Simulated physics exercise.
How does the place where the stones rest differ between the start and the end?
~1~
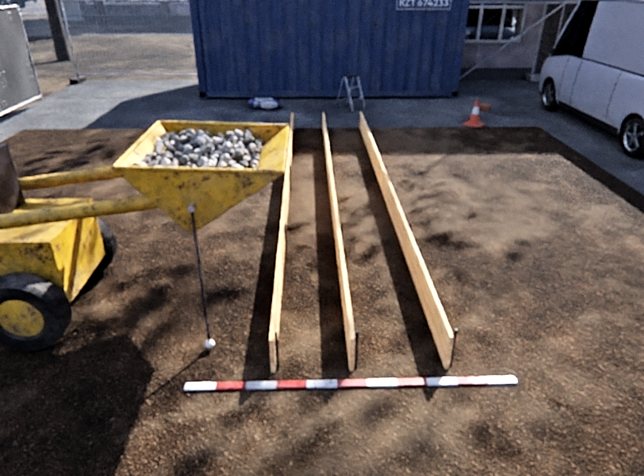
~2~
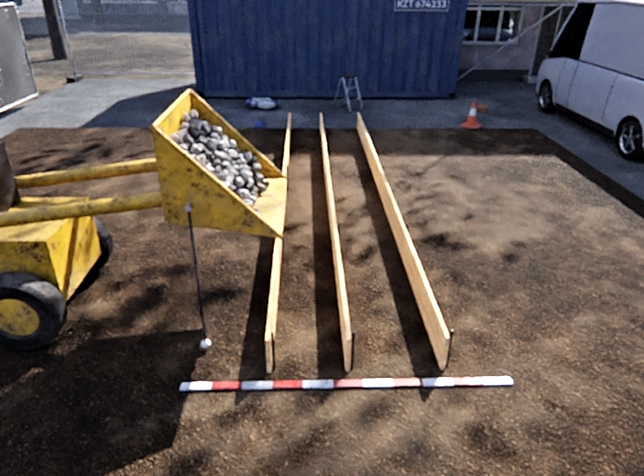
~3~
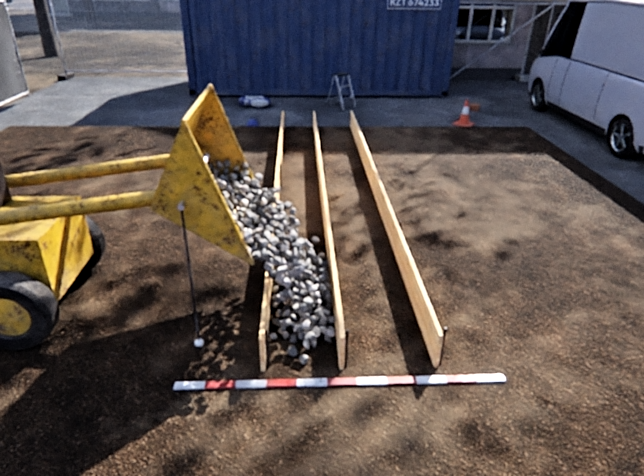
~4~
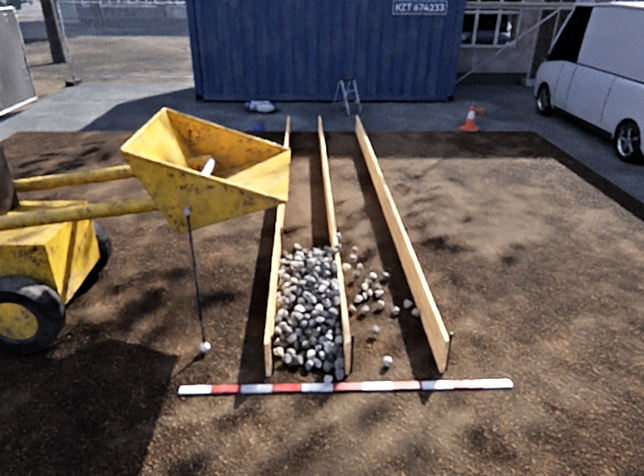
At the start the stones are heaped in the raised yellow bucket. By the end they lie lower and further right on the ground, mostly between the left and middle planks, with a few between the middle and right planks.
